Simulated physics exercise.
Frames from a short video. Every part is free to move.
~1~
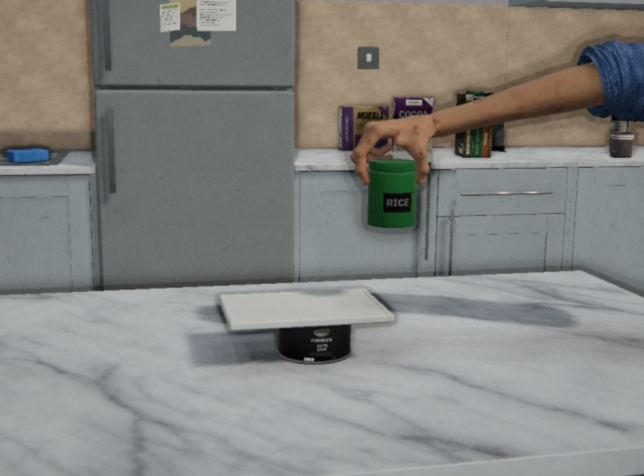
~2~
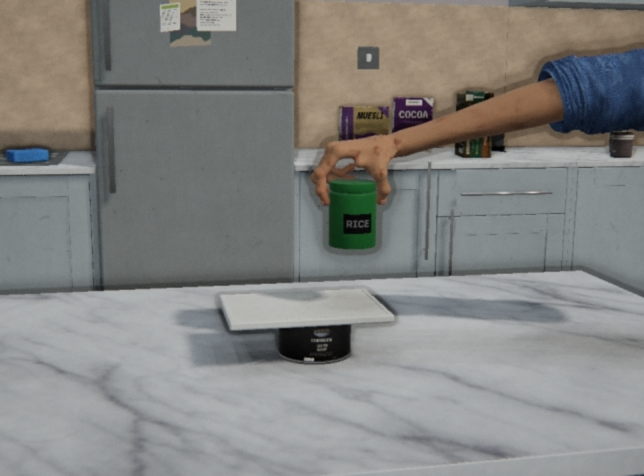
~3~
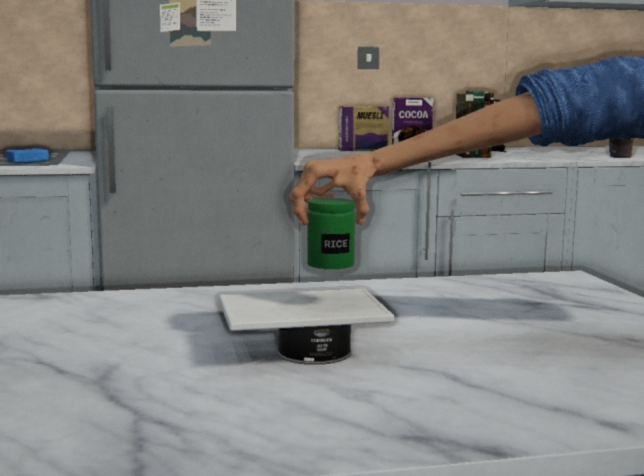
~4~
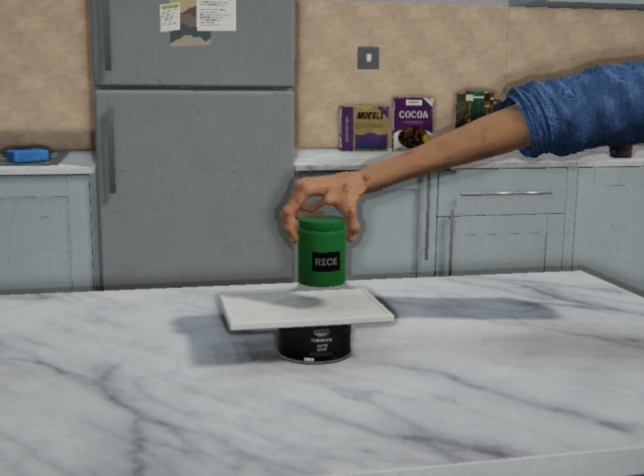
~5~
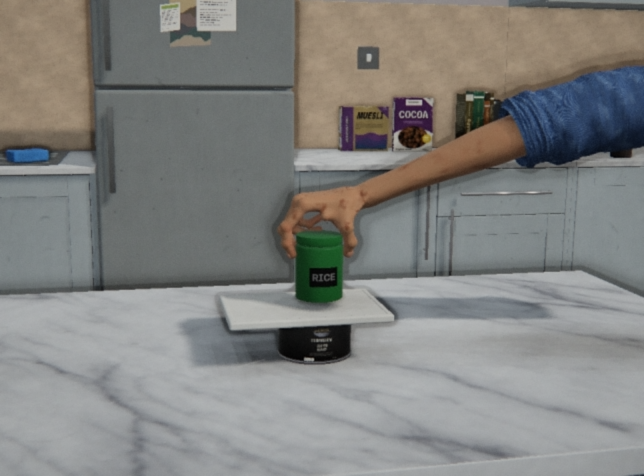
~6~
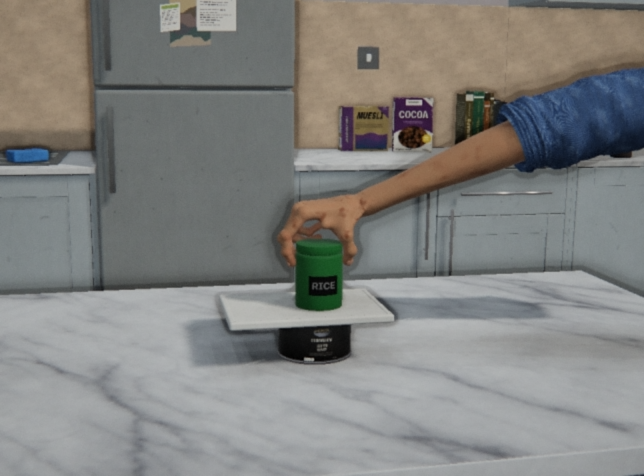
A hand lowers a green rice jar leftward onto a white board atop a black tub.
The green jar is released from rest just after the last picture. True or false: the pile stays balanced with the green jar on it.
True.
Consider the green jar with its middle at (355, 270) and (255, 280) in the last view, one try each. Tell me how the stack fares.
Result of try one is that it stays stable, and of try two that it tips over.
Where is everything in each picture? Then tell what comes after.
In the first frame, on its way; green jar (392, 193); black tub (315, 332).
In the second frame, on its way; green jar (352, 214); black tub (315, 332).
In the third frame, on its way; green jar (331, 233); black tub (315, 332).
In the fourth frame, on its way; green jar (322, 250); black tub (315, 332).
In the fifth frame, on its way; green jar (319, 265); black tub (315, 332).
In the sixth frame, in place under the hand; green jar (319, 274); black tub (315, 332).
Then, 0.50 s on from there, no change.
Then, 1.10 s on from there, green jar resting near (319, 275).
In the end, all 3 unmoved. At the end, from the last picture's camera, green jar near (319, 275). The stack holds.
